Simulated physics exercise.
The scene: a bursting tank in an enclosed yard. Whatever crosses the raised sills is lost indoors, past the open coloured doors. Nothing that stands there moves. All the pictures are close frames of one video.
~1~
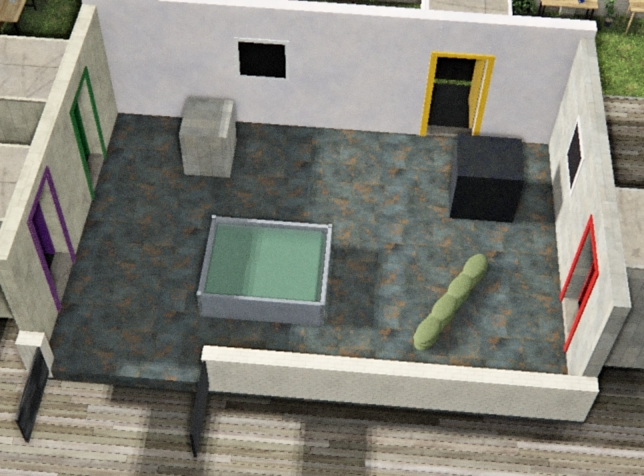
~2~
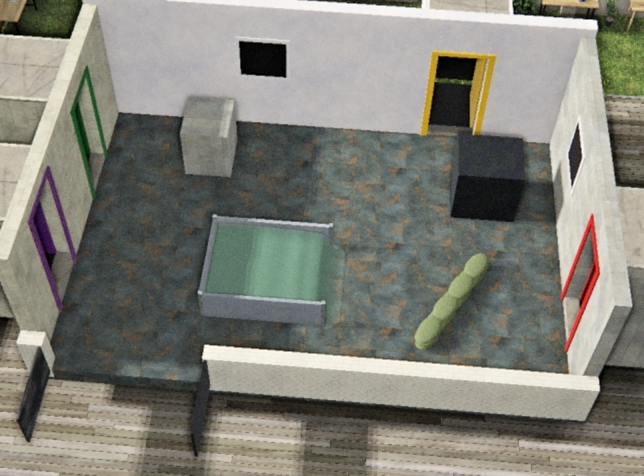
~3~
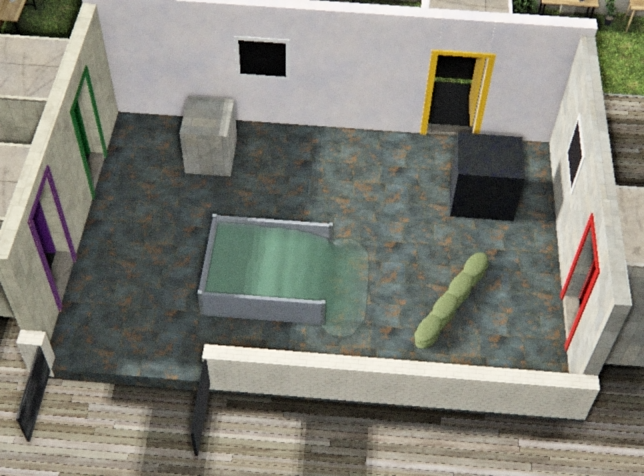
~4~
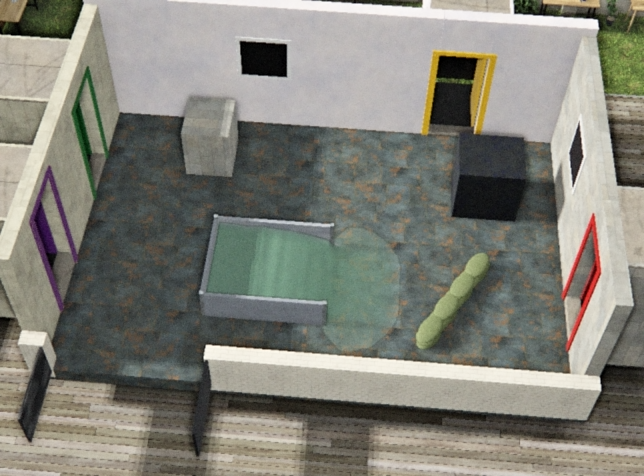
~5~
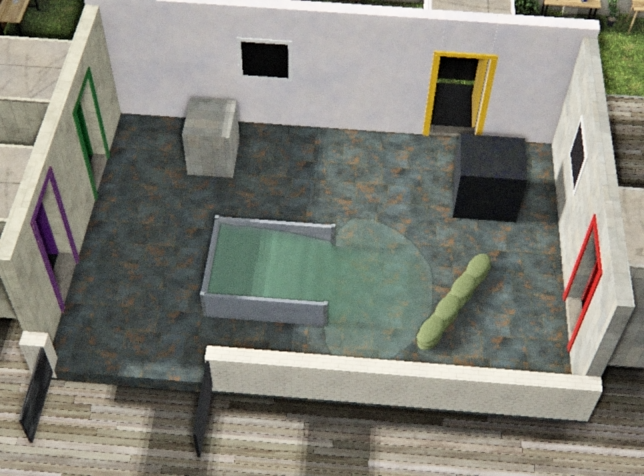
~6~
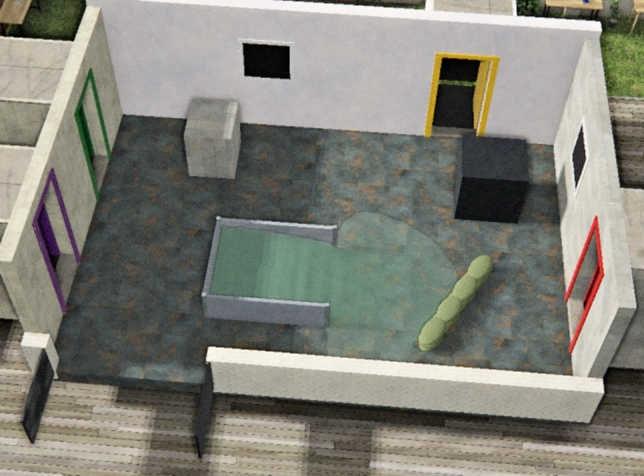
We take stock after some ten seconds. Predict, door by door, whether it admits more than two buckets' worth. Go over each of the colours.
The yellow door admits more than two, the purple door admits two or fewer, the red door admits two or fewer, the green door admits two or fewer.
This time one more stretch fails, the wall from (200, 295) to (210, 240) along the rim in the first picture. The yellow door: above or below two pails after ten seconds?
Yellow: Below the limit.
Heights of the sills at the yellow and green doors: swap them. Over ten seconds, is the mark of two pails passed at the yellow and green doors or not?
As it turns out, the yellow one keeps within bounds and the green one keeps within bounds.
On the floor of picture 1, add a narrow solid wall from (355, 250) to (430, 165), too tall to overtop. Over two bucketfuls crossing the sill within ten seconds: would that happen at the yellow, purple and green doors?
Taking them in turn, the yellow door is flooded, the purple door is spared and the green door is spared.
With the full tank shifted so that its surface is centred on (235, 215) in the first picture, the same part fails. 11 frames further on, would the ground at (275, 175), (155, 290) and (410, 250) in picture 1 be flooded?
One after the other: Untouched, untouched, reached.
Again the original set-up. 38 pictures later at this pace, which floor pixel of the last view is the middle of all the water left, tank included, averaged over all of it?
The balance point is around (411, 262).
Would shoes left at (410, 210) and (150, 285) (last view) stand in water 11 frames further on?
Going in order, I'd call them drenched and bone-dry.
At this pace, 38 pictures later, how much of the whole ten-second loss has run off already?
Result, approximate: 65 per cent.
A moment on, water covers 20 % of the floor; the yellow door not reached, the purple door not reached, the red door not reached, the green door not reached.
Next, water covers 25 % of the floor; the yellow door not reached, the purple door not reached, the red door not reached, the green door not reached.
Then, water covers 40 % of the floor; the yellow door under two buckets in, the purple door not reached, the red door wet at the sill, nothing in, the green door not reached.
Later, water covers 60 % of the floor; the yellow door over two buckets in, the purple door not reached, the red door wet at the sill, nothing in, the green door not reached.
In the end, water covers 80 % of the floor; the yellow door far over two buckets in, the purple door wet at the sill, nothing in, the red door wet at the sill, nothing in, the green door wet at the sill, nothing in.
